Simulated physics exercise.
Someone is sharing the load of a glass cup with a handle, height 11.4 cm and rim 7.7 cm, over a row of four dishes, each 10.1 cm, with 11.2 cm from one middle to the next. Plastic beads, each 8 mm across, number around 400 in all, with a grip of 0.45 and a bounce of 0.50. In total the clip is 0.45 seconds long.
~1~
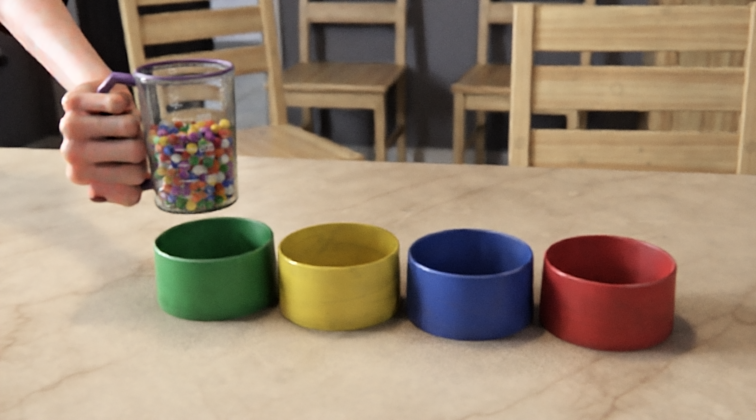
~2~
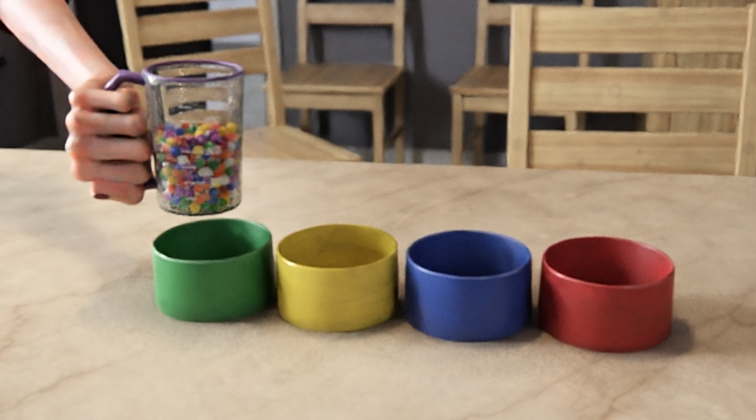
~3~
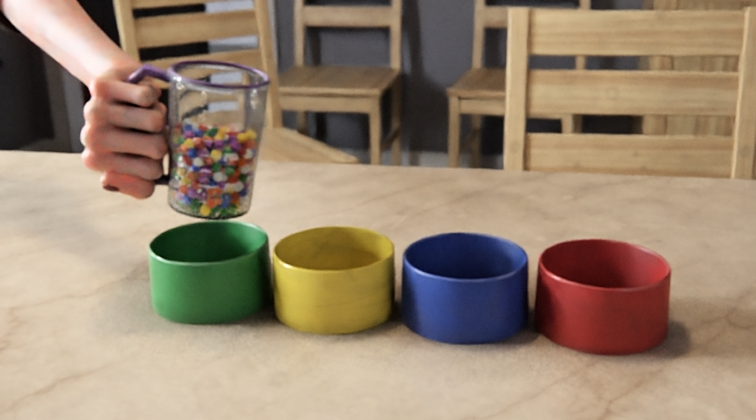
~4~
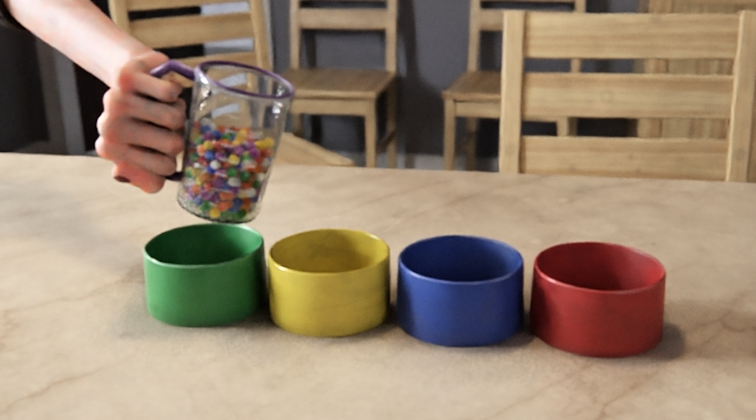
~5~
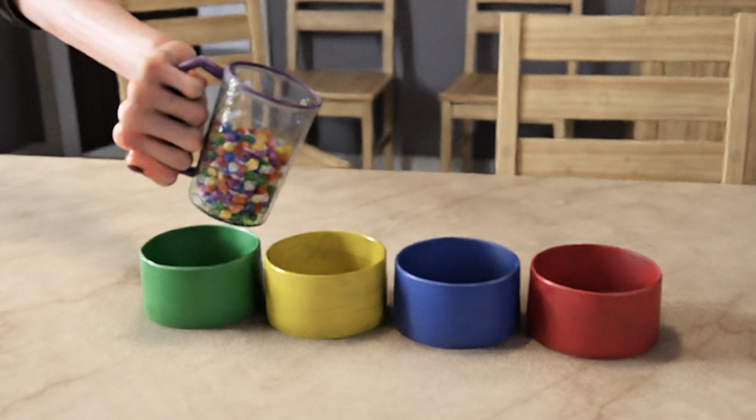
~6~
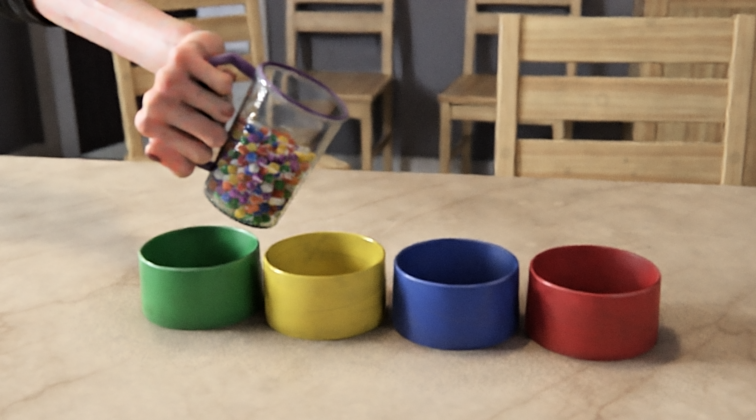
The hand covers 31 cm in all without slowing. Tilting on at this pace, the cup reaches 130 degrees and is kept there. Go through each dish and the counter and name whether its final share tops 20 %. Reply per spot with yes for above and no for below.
Red dish: Yes, above. Blue dish: No, below. Green dish: No, below. Yellow dish: No, below. Counter: No, below.
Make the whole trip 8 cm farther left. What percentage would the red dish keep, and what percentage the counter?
Then the red dish would get 40 and the counter 30.
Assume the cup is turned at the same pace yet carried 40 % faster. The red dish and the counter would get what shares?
Shares - red 90, counter 10.
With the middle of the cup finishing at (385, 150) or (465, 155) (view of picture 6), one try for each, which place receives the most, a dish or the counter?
Top receivers, in order: Blue and red.
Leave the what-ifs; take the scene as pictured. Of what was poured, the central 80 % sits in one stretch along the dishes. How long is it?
Length: About 6 cm.
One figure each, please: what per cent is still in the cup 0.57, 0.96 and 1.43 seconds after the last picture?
Series: 100 / 95 / 0 per cent.
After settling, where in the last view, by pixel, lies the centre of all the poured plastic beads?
(605, 304) or so.
Then, 0.57 s after the last picture, tilt 77 degrees; cup holds 100 %.
Then, 0.96 s after the last picture, tilt 109 degrees; cup holds 95 %, red 5 %.
Then, 1.43 s after the last picture, tilt 130 degrees; cup holds 0 %, red 90 %.
In the end, red 90 %, blue 0 %, green 0 %, yellow 0 %, counter 10 %.
